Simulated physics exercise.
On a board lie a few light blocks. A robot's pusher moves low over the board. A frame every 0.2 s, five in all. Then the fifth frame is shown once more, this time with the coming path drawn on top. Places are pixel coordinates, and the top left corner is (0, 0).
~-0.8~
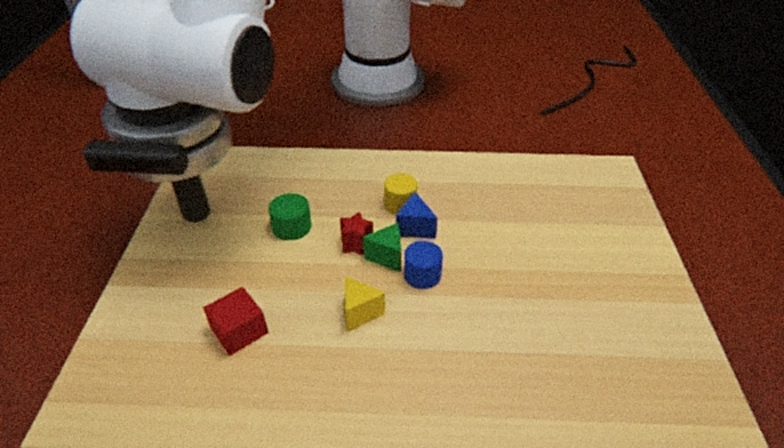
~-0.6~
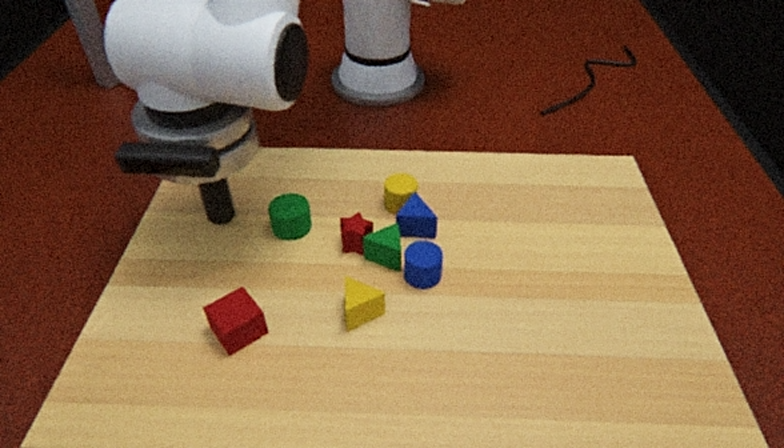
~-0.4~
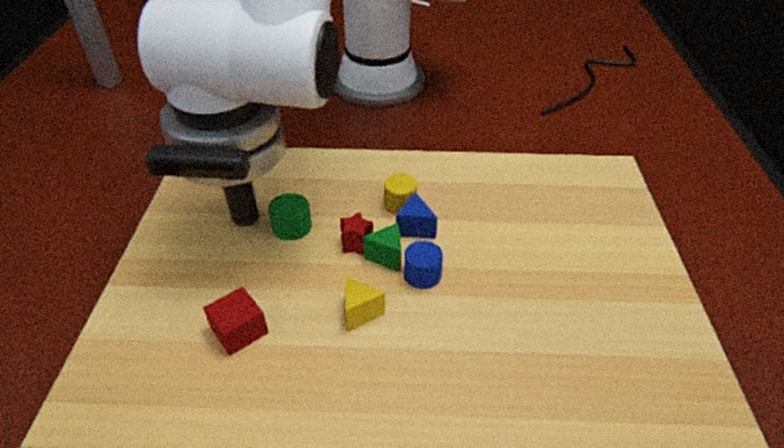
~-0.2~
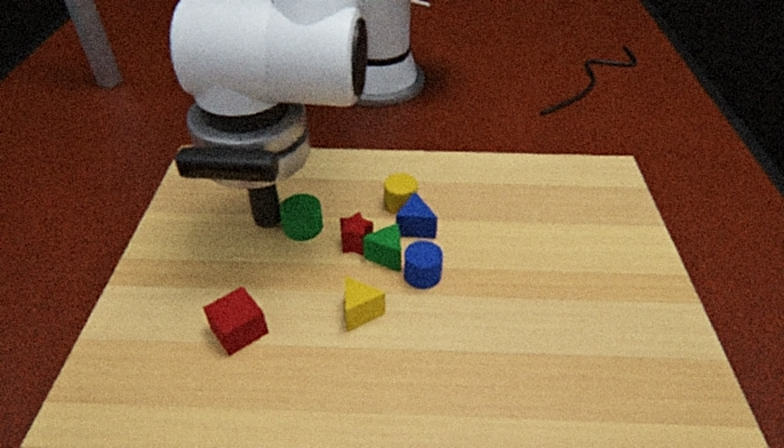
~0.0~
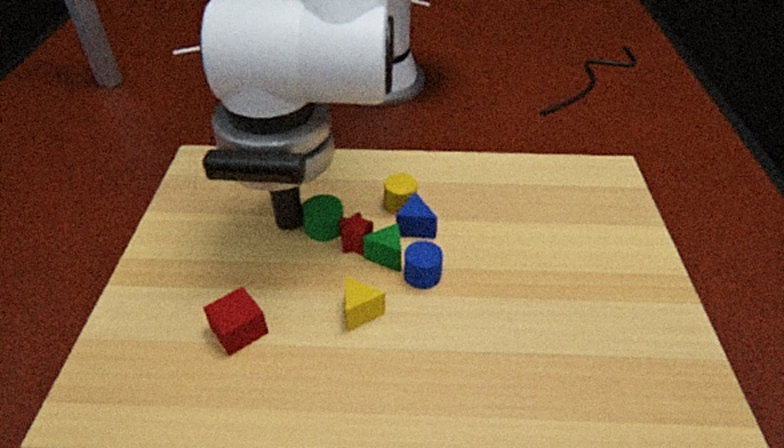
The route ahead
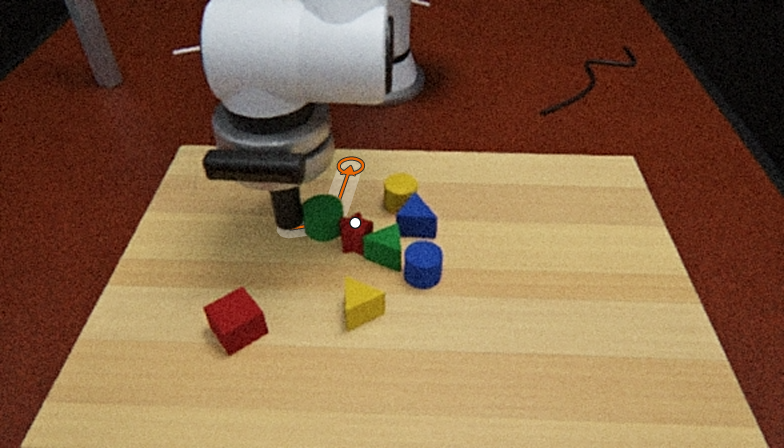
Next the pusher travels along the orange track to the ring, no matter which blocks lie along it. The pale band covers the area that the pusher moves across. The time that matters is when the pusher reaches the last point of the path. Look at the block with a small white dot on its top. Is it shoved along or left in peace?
At the end, its place is different.
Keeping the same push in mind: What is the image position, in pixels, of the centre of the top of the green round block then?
Put as a pixel place, it's (363, 200).
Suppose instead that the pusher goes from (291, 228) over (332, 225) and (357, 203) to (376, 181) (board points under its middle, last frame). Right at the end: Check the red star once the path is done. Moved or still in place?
That block is shifted.
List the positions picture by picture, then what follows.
Tip of the pusher at (197, 213), middles of tops, green round block at (288, 205), red star at (355, 223), green three-sided block at (387, 236), yellow round block at (401, 183), in the first frame.
Pusher at (222, 215), nothing pushed, in the second frame.
Pusher at (245, 217), nothing pushed, in the third frame.
Pusher at (268, 219), green round block at (300, 206), in the fourth frame.
Pusher at (290, 221), green round block at (322, 206), red star at (355, 223), green three-sided block at (387, 236), yellow round block at (401, 183), in the fifth frame.
The line goes from (291, 228) via (331, 217) and (342, 190), ending at (351, 166); the dot is on the red star.
What follows on the original path. One third of the way, pusher at (330, 209); green round block at (362, 200); red star at (373, 225), turned 40° clockwise; green three-sided block at (392, 241).
Two thirds of the way, pusher at (342, 182); green round block at (363, 200); red star at (373, 225), turned 40° clockwise; green three-sided block at (392, 241).
At the end, pusher at (350, 159); green round block at (363, 200); red star at (373, 225), turned 40° clockwise; green three-sided block at (392, 241); yellow round block unmoved.
